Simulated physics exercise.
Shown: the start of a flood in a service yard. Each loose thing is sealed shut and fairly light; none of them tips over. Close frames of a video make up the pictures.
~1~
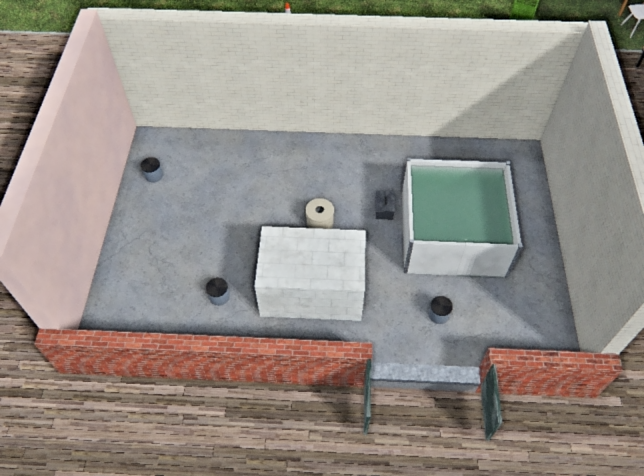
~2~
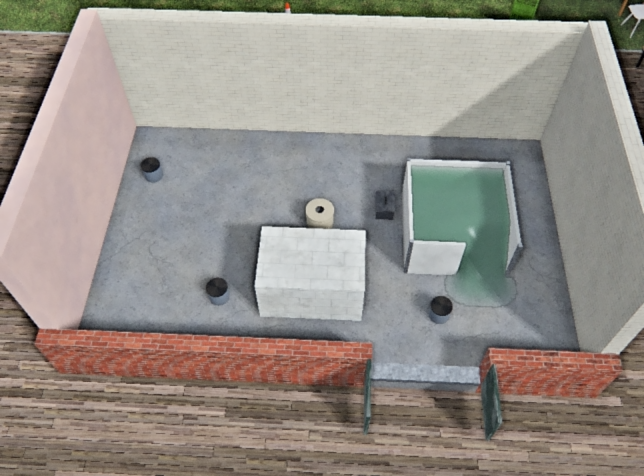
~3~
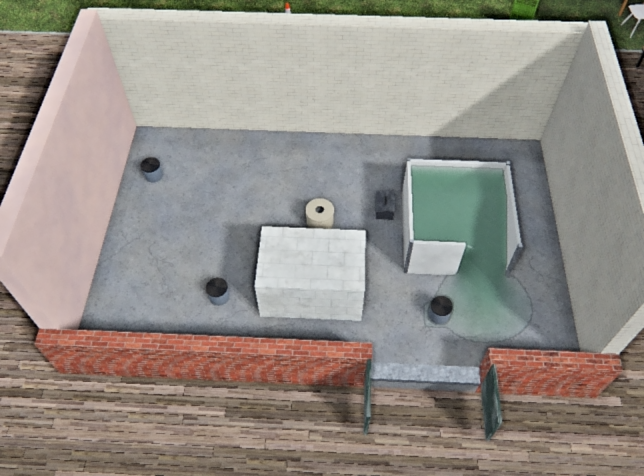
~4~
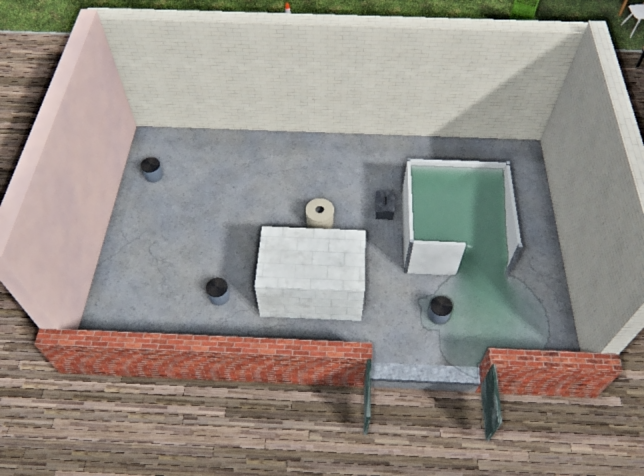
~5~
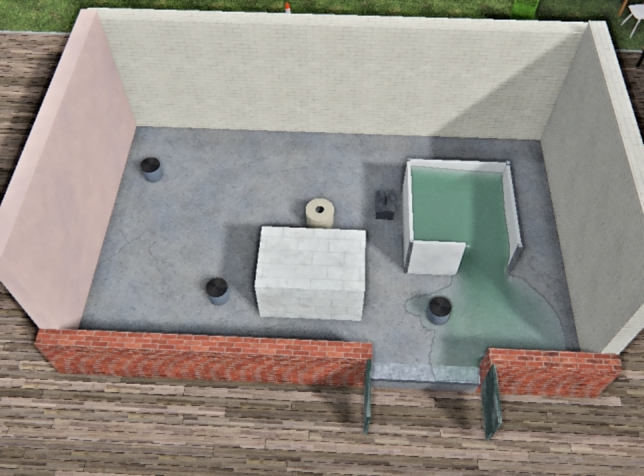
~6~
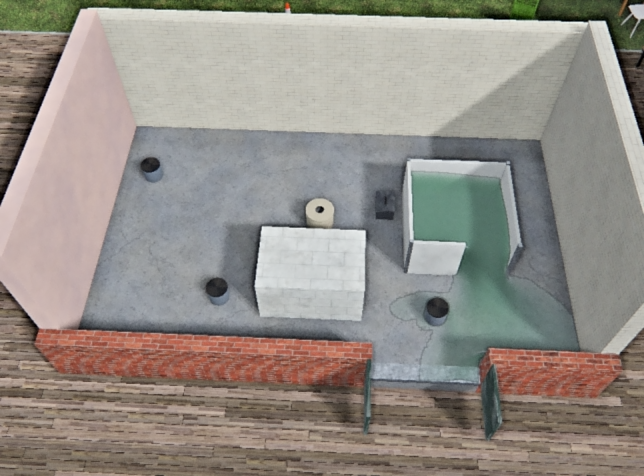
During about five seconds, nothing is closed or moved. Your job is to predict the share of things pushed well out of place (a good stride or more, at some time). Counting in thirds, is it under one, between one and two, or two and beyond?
Looks to me like under one in three get shifted a long way.
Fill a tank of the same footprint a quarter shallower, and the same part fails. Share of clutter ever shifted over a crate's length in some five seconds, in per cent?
I'd put it near 0 per cent of the loose things.
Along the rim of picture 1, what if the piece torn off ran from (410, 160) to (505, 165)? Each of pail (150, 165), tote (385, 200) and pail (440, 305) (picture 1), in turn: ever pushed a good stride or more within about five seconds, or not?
Each in turn, ends up that far off, never travels that far, never travels that far.
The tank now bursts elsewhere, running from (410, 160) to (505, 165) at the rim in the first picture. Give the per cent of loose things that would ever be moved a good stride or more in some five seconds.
It comes to some 40 per cent.
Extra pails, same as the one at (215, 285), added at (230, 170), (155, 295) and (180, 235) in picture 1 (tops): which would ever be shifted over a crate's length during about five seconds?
First falls short; second falls short; third falls short.
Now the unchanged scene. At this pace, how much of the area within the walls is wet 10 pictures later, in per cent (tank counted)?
I reckon around 25 per cent.
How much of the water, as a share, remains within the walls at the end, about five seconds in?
Estimate: Roughly 70 %.
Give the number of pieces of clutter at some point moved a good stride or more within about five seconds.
Total: 0.
A moment on, 0 of 5 are well off their spots; 0 afloat.
Next, 0 of 5 are well off their spots; 0 afloat.
Later, 0 of 5 are well off their spots; 0 afloat.
In the end, 0 of 5 are well off their spots, and 0 have been at some point; 0 afloat.
